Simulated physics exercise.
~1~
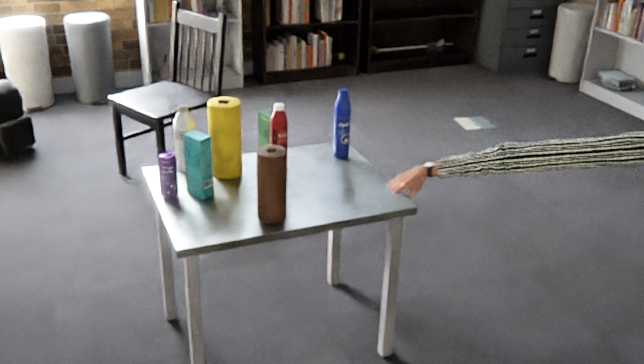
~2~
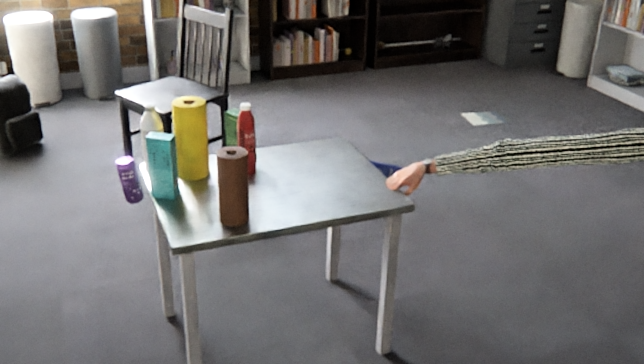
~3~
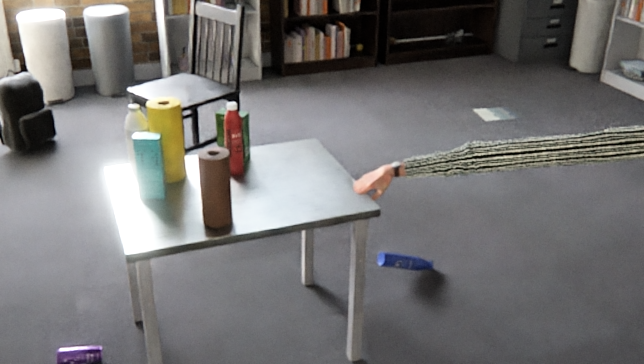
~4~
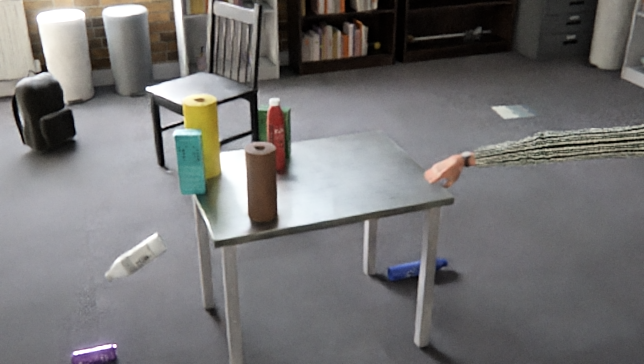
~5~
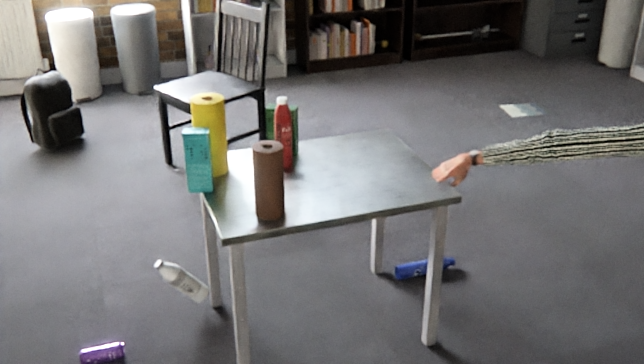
A hand jerking a small table about, the purple can, blue bottle and white bottle falling off, the rest staying upright on top.
